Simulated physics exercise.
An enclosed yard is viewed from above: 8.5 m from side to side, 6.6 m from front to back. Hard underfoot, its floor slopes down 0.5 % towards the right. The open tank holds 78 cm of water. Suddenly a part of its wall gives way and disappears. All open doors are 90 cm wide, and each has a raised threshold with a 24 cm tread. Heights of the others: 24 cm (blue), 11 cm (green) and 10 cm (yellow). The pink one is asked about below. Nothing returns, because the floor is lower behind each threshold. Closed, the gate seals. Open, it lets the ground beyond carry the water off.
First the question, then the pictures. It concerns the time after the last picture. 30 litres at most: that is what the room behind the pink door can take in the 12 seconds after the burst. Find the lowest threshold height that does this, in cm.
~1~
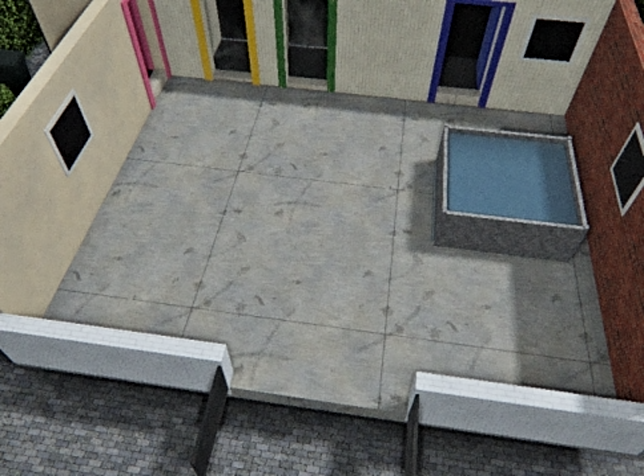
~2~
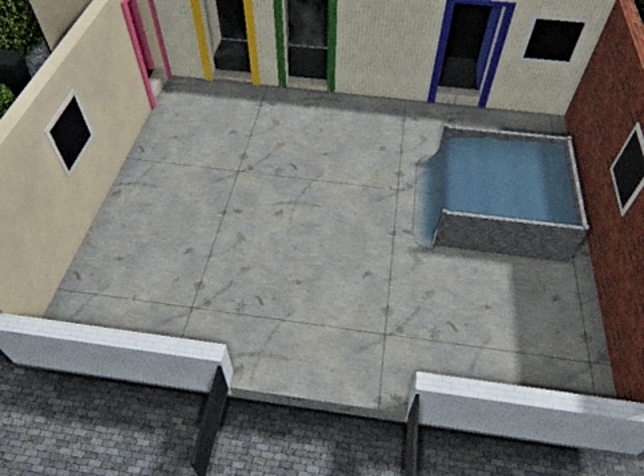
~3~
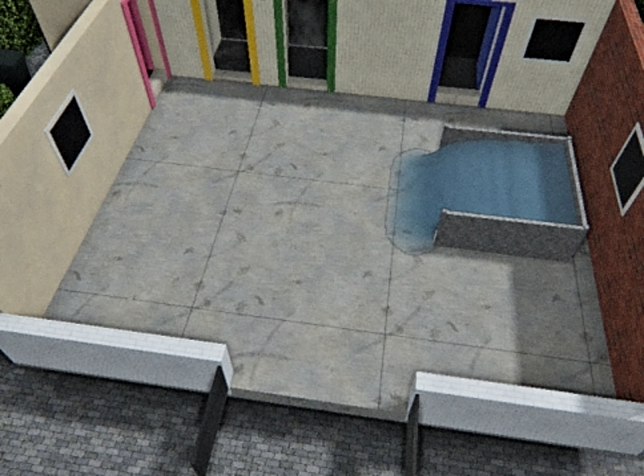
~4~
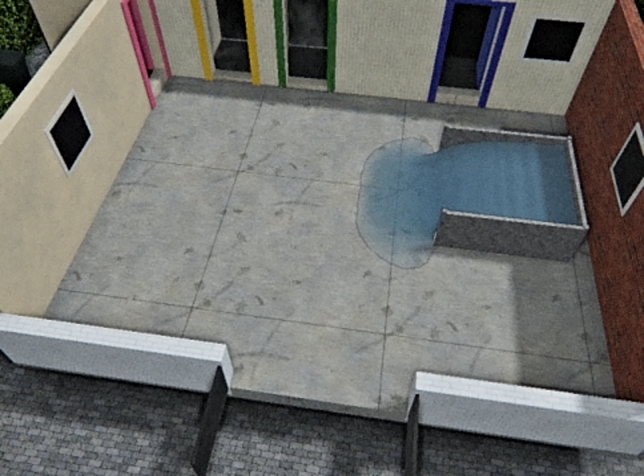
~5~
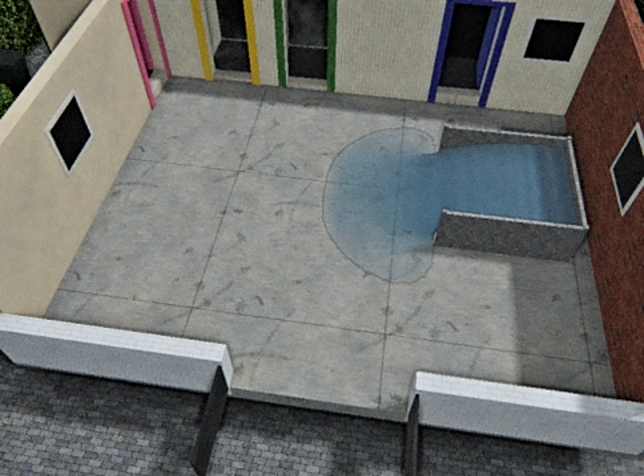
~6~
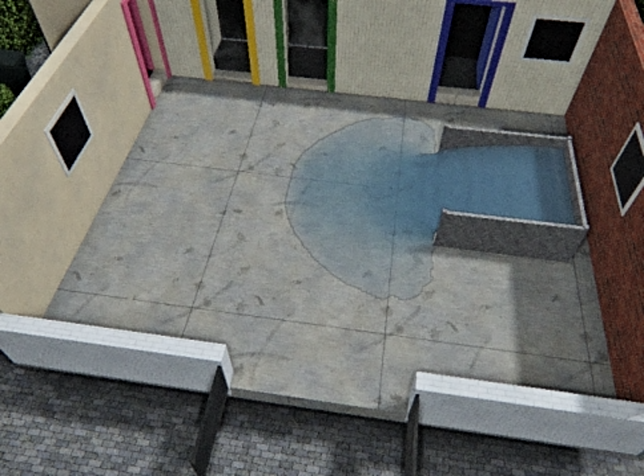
The lowest height is about 25 cm.
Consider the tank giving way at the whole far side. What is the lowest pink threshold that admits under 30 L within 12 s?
At least roughly 14.0 centimetres tall.
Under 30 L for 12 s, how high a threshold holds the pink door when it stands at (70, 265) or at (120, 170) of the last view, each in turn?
Around 13.5 and 19 cm respectively.
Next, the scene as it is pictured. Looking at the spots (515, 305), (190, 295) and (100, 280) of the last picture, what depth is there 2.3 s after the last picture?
I'd read roughly 0, 4 and 7 cm there.
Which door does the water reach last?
Last in order comes the blue door.
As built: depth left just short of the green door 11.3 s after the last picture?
Roughly 5.5 cm deep.
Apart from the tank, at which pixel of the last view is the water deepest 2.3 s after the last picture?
Check close to (169, 78).
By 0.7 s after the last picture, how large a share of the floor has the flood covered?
Some 45 per cent of it.
Then, 0.7 s after the last picture water covers 45 % of the floor, deepest (30 cm) near (428, 222); it has not reached the pink door.
Then, 2.3 s after the last picture water covers 65 % of the floor, deepest (40 cm) near (169, 78); 33 cm at the pink door, 3 litres in over its 24 cm threshold.
Then, 11.3 s after the last picture water covers 100 % of the floor, deepest (12 cm) near (574, 232); 3 cm at the pink door, 33 litres in over its 24 cm threshold.
At the pink door as built, the water peaked near 35 cm, 2.5 s after the last picture.
Run again over the same 12 s with other heights there, 54 litres in over 20.5 cm, 19 litres over 27.5 cm. The limit of 30 litres is kept from about 25 cm up.
